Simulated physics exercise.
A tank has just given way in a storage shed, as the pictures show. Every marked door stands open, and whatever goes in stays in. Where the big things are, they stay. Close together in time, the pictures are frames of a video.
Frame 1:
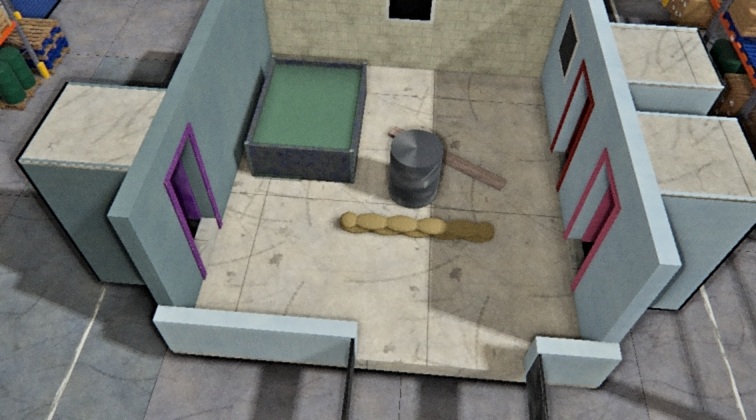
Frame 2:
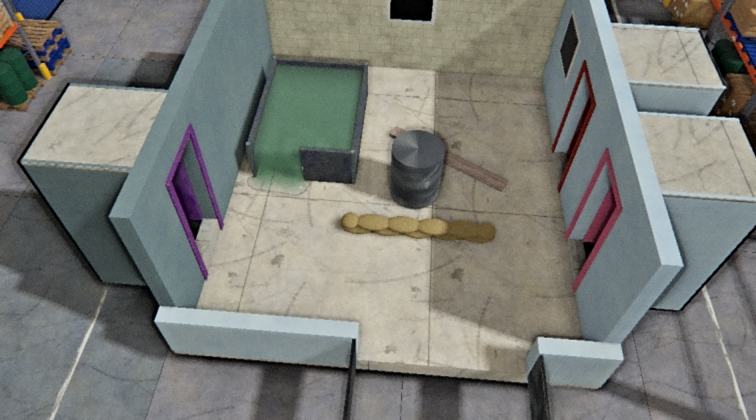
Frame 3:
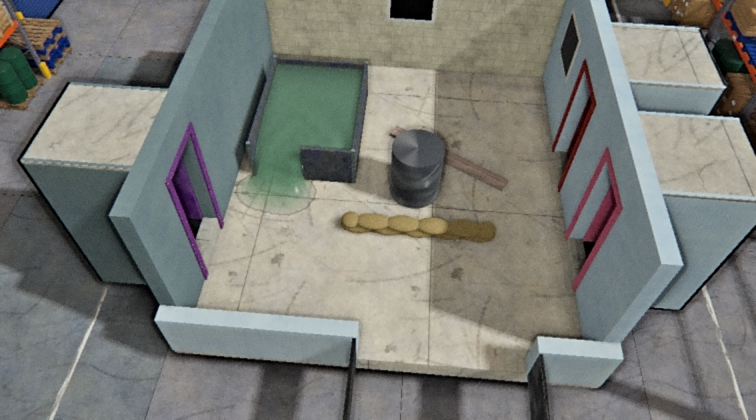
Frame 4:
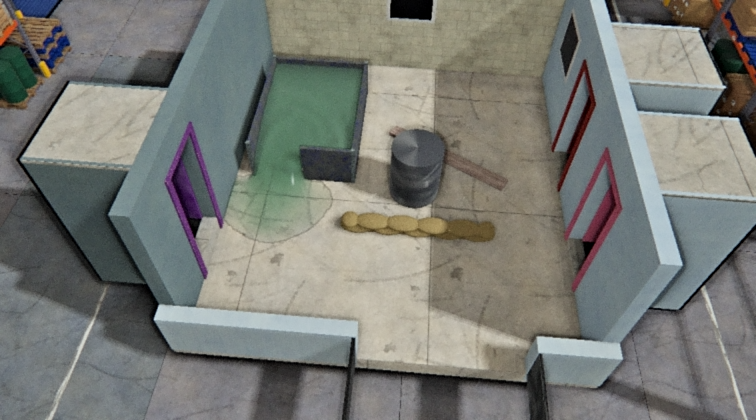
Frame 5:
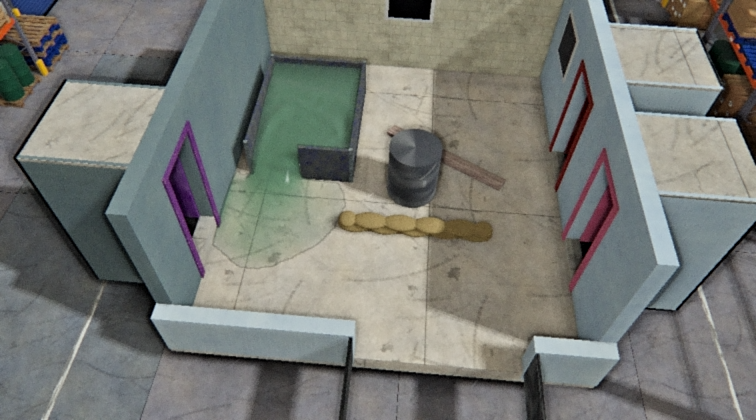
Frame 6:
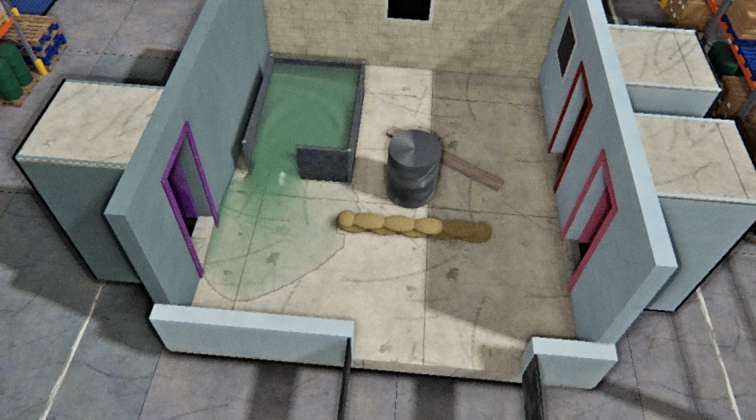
A walled water tank opens at its front-left corner, and green water spreads across the floor.
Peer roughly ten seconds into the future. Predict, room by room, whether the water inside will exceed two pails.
My prediction: The red door will allow in no excess, the purple door will allow in no excess, the pink door will allow in an excess.
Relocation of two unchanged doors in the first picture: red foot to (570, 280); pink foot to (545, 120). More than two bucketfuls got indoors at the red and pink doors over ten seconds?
Result: Red goes beyond the limit, and pink stays beneath the limit.
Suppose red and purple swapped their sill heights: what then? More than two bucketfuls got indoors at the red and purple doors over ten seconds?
With the sills exchanged, the red door falls below the cutoff and the purple door beats the cutoff.
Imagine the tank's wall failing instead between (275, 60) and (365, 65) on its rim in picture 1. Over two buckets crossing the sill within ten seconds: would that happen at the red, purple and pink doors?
Red door: Above, purple door: Below, pink door: Below.
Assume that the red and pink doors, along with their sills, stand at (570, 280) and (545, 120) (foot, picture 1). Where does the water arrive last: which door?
Last: The pink one.
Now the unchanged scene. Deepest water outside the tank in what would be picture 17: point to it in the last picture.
I'd point to about (197, 329).
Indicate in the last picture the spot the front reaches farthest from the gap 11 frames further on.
Estimated pixel: (433, 350).
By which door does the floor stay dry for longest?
It's the red-painted one.
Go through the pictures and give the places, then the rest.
Still water in the water tank at (310, 104), in the first frame.
The front is at (252, 184), out from the gap at (279, 166), in the second frame.
The front is at (285, 211), out from the gap at (279, 167), in the third frame.
The front is at (275, 238), out from the gap at (279, 167), in the fourth frame.
The front is at (241, 262), out from the gap at (277, 166), in the fifth frame.
Water pours out at (276, 166) and has run to (227, 293), in the sixth frame.
A moment on, water covers 20 % of the floor; the red door not reached, the purple door wet at the sill, nothing in, the pink door not reached.
Next, water covers 25 % of the floor; the red door not reached, the purple door wet at the sill, nothing in, the pink door not reached.
Then, water covers 45 % of the floor; the red door not reached, the purple door wet at the sill, nothing in, the pink door wet at the sill, nothing in.
Later, water covers 60 % of the floor; the red door wet at the sill, nothing in, the purple door wet at the sill, nothing in, the pink door far over two buckets in.
In the end, water covers 90 % of the floor; the red door under two buckets in, the purple door wet at the sill, nothing in, the pink door far over two buckets in.
